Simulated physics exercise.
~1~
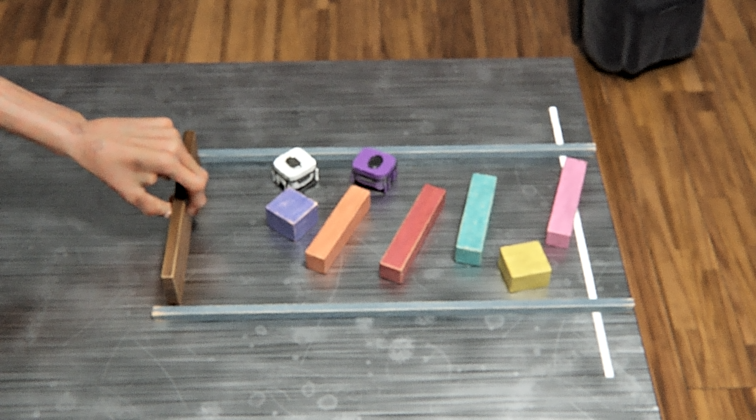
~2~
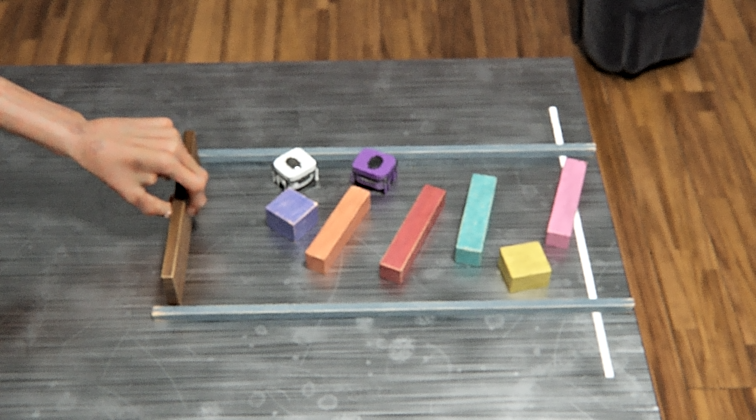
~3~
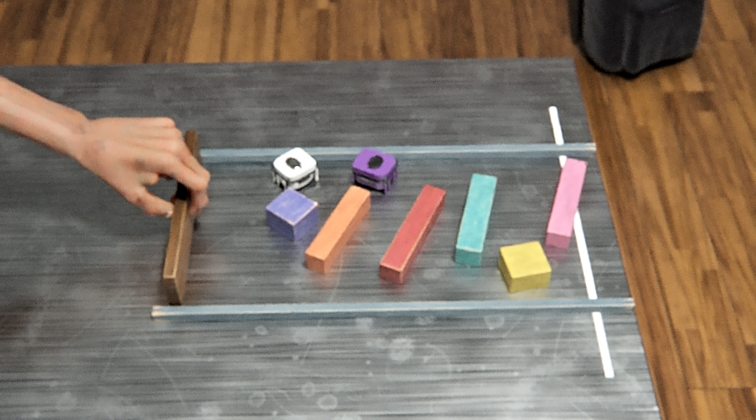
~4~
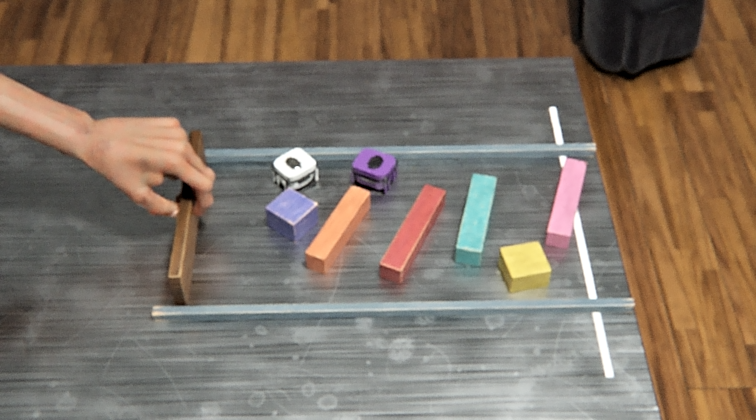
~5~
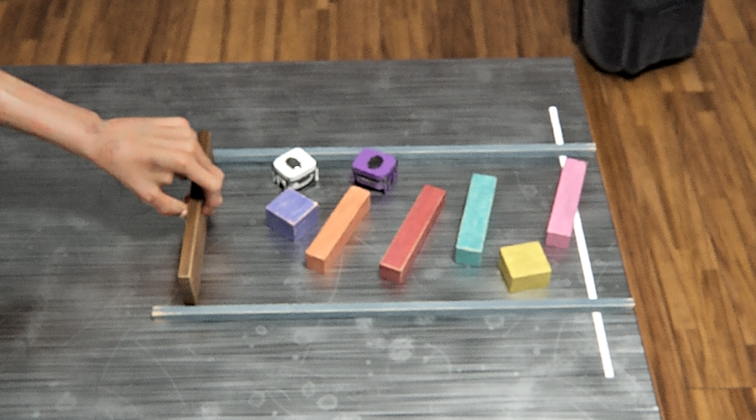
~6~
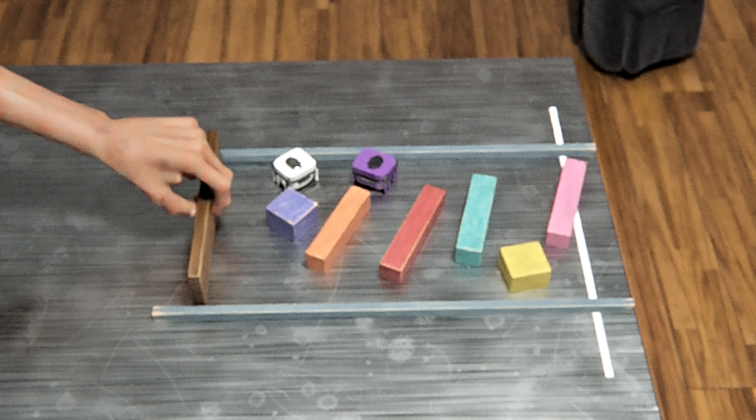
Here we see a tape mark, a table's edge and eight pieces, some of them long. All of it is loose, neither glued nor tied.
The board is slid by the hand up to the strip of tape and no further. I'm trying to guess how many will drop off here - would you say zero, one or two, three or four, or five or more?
After the push, five or more are missing from the table.
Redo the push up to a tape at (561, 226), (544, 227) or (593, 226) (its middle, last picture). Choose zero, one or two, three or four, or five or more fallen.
Taking the three tapes one at a time, the answers are three to four, then three to four, then 5 or more.
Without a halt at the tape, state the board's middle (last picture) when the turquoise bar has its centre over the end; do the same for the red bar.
(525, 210) and (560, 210), more or less.
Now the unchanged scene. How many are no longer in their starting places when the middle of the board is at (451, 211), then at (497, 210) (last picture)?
I get 8 at the one place and 8 at the other.
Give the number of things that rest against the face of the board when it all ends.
That makes 3.
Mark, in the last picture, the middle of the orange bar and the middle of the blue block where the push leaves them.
Listed as asked: First (616, 245), and then (600, 201).
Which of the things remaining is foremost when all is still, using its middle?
Answer - the orange bar.
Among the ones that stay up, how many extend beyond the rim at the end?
2 in all.
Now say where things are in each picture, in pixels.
The first picture shows pink bar (567, 202); yellow block (524, 267); turquoise bar (476, 218); board (182, 216); tape (578, 226).
The second picture shows yellow block (524, 267); blue block (292, 215).
The third picture shows turquoise bar (476, 219); board (184, 216).
The fourth picture shows pink bar (567, 202); orange bar (339, 229).
The fifth picture shows yellow block (524, 267); purple case (375, 172).
The sixth picture shows pink bar (567, 202); yellow block (524, 267); turquoise bar (476, 219); board (207, 215); tape (578, 226).
Early on, none off yet; pink bar at rest near (567, 202); yellow block at rest near (524, 267); turquoise bar at rest near (478, 219).
Finally, the number that fall off is five or more; lost, purple case, red bar, turquoise bar, yellow block and pink bar.
